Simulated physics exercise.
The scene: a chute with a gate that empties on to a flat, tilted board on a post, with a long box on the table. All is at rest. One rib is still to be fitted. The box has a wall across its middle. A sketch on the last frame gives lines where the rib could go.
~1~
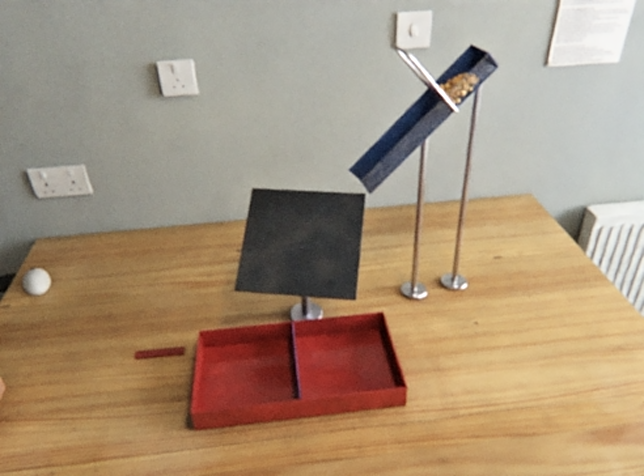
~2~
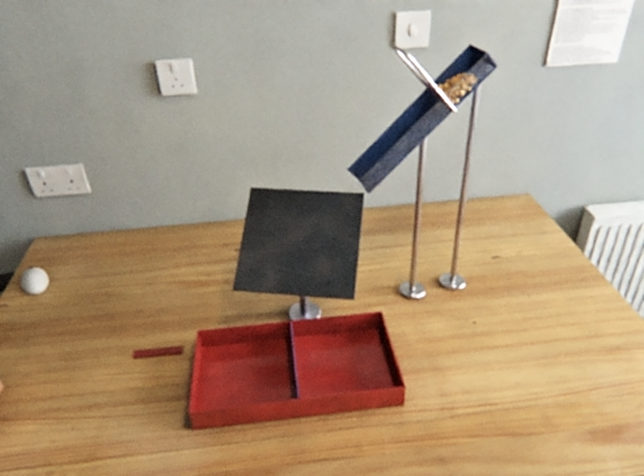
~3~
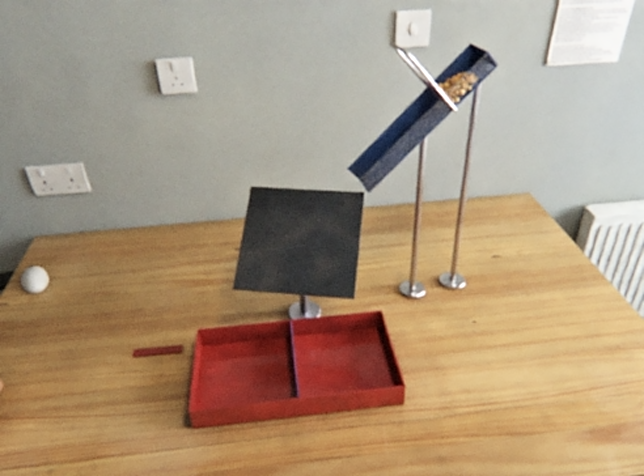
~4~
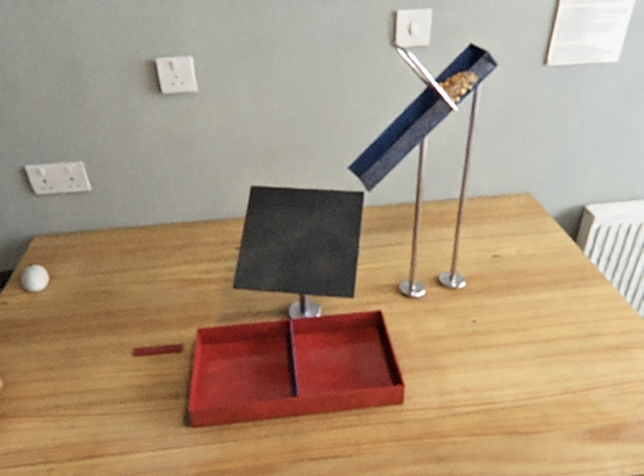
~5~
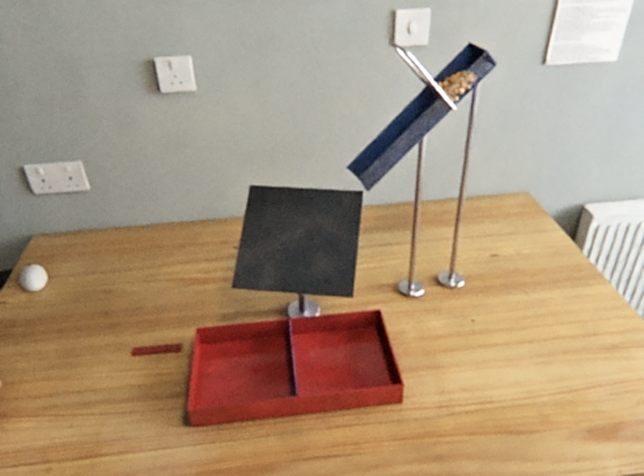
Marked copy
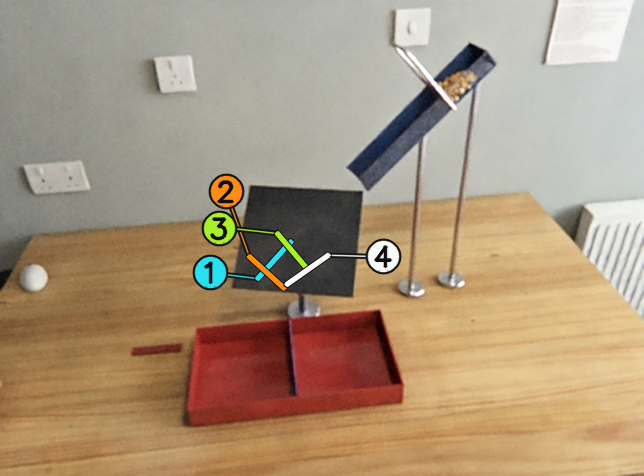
On a wooden table by a grey wall, a raised blue chute held a small brown heap behind its gate, above a tilted black board and a divided red box, and nothing moved.
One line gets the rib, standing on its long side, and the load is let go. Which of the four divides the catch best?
Choose 2.
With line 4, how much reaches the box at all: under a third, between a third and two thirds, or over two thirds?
Over two thirds.
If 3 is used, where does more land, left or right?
Right.
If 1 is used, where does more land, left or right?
More lands on the left.
On the marked copy, line 1 from (290, 241) to (257, 278); line 2 from (249, 256) to (283, 288); line 3 from (277, 233) to (307, 268); line 4 from (328, 255) to (286, 284).
With 1, of what is caught, the bulk in the left half, a small share in the right.
With 2, of what is caught, close to half in the left half, close to half in the right.
With 3, of what is caught, a small share in the left half, the bulk in the right.
With 4, of what is caught, all but a few in the left half, a small share in the right.
